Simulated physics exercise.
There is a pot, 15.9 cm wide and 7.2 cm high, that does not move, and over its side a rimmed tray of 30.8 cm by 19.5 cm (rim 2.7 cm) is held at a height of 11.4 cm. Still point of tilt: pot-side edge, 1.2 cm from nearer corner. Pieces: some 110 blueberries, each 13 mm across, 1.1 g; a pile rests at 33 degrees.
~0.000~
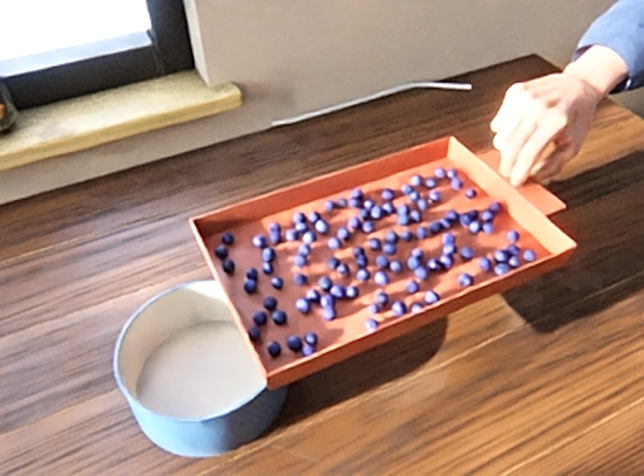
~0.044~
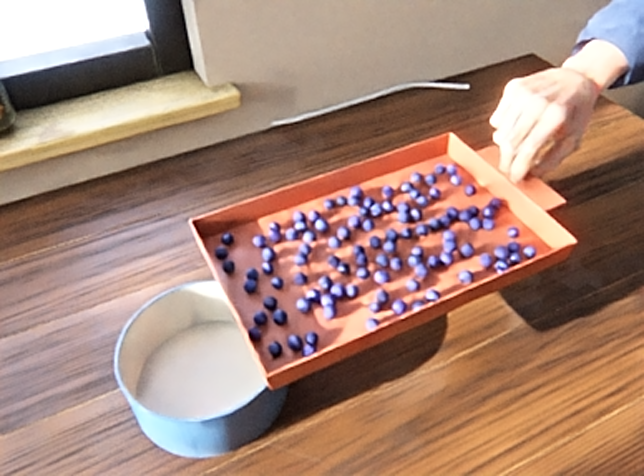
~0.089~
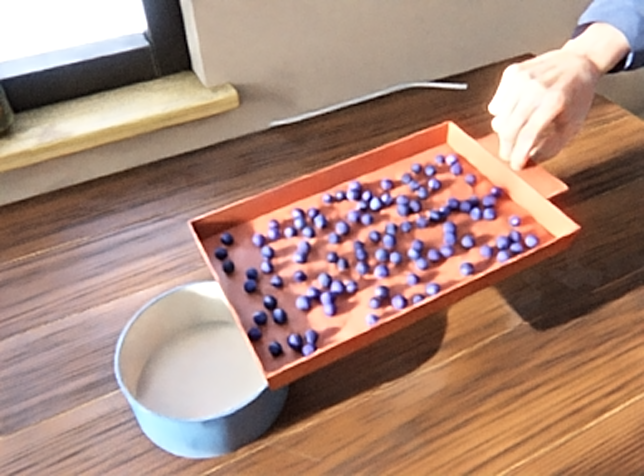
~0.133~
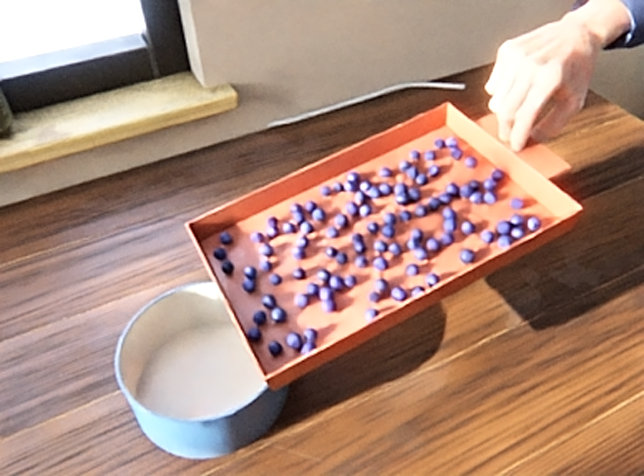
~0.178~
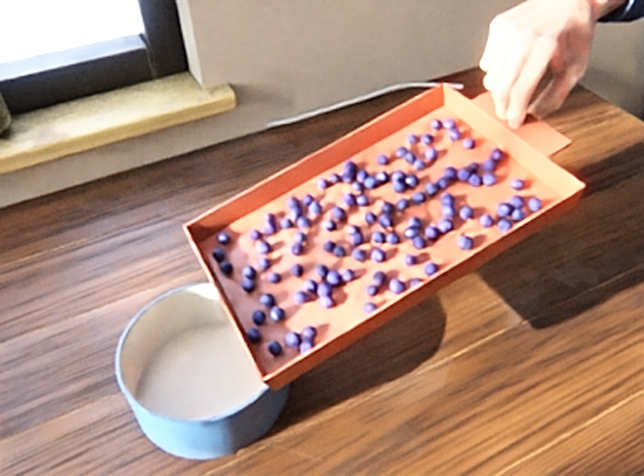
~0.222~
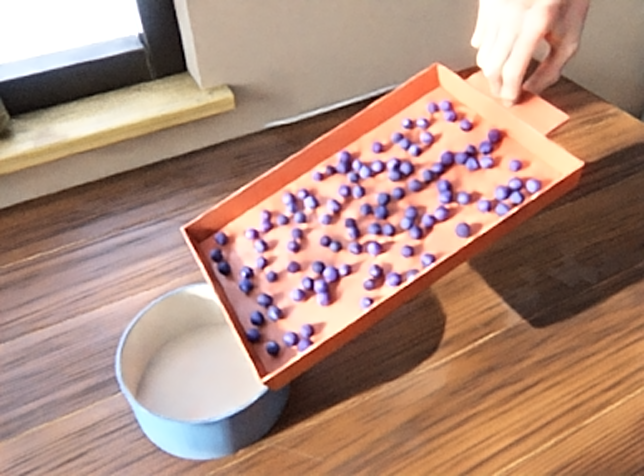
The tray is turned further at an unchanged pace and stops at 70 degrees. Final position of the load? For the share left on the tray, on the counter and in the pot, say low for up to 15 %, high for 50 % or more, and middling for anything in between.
Left on the tray - high, counter - low, pot - middling.
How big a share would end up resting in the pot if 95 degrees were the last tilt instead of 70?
About 80 in a hundred would end up in the pot.
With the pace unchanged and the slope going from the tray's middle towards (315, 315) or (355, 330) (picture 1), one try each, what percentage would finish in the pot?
0 and 0 %.
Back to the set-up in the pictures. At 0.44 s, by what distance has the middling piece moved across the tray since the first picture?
About 5 cm.
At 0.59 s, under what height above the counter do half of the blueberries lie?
Roughly 14 centimetres, give or take.
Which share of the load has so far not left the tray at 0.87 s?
It's roughly 80 percent.
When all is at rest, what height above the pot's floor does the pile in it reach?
It reaches roughly 2.0 cm.
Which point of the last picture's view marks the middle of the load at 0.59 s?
(237, 278), roughly.
After 0.44 s, tilt 45 degrees; the tray holds 100 %, the pot 0 %.
After 0.59 s, tilt 62 degrees; the tray holds 100 %, the pot 0 %.
After 0.87 s, tilt 70 degrees; the tray holds 80 %, the pot 20 %.
By 1.6 s all is still; tray 70 %, counter 5 %, pot 25 %.
